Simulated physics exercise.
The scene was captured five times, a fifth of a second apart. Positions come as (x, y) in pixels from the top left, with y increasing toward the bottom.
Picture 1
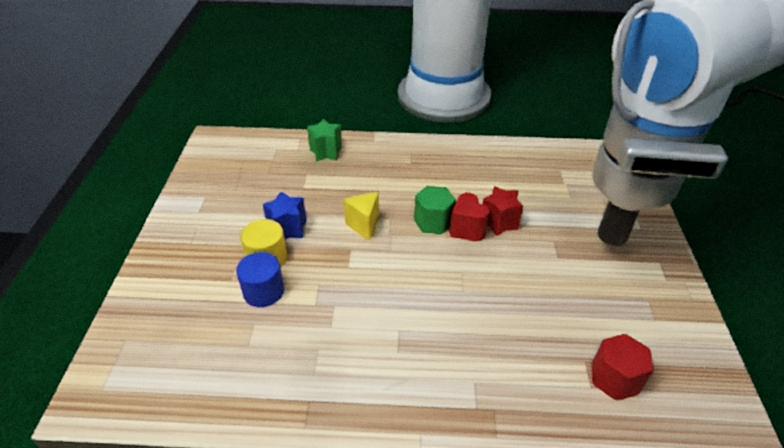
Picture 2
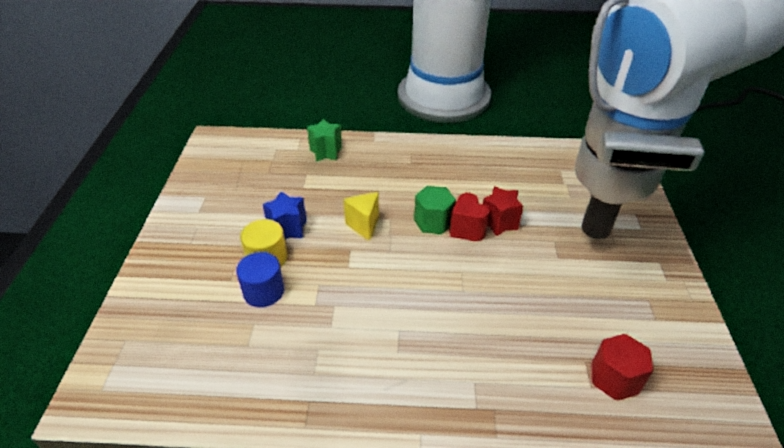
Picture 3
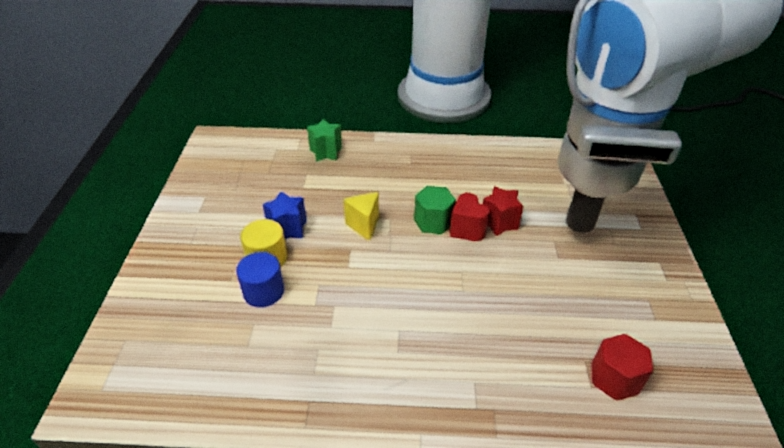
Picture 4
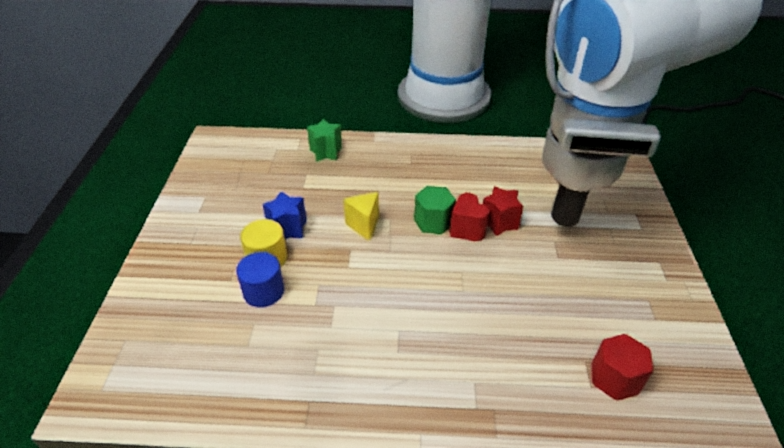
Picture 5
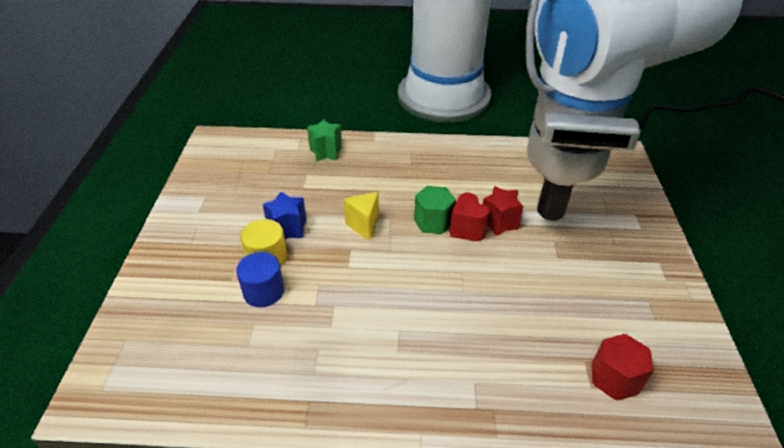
To begin with, a robot arm holds its dark peg near the right side of a wooden board scattered with red, green, blue and yellow blocks. The arm then moves the peg steadily left and slightly toward the back, nearing the red star, while all the blocks stay still.
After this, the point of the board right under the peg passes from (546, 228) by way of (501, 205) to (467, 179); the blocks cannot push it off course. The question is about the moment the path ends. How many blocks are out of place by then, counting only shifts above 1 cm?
Only one block.
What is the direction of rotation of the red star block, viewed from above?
Direction: Anticlockwise.
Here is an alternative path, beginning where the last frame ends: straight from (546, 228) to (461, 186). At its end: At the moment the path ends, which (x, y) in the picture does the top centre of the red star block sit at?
It should be at (487, 193) by then.
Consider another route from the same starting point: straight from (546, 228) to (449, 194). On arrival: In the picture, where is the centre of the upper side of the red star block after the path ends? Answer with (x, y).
At pixel (449, 188).
What follows on the original path. One third of the way, peg at (518, 198); red star block at (496, 196), turned 20° anticlockwise.
Two thirds of the way, peg at (491, 181); red heart block at (468, 207); red star block at (489, 193), turned 55° anticlockwise.
At the end, peg at (469, 163); green hexagon still; red heart block at (468, 207); red star block at (489, 193), turned 55° anticlockwise.
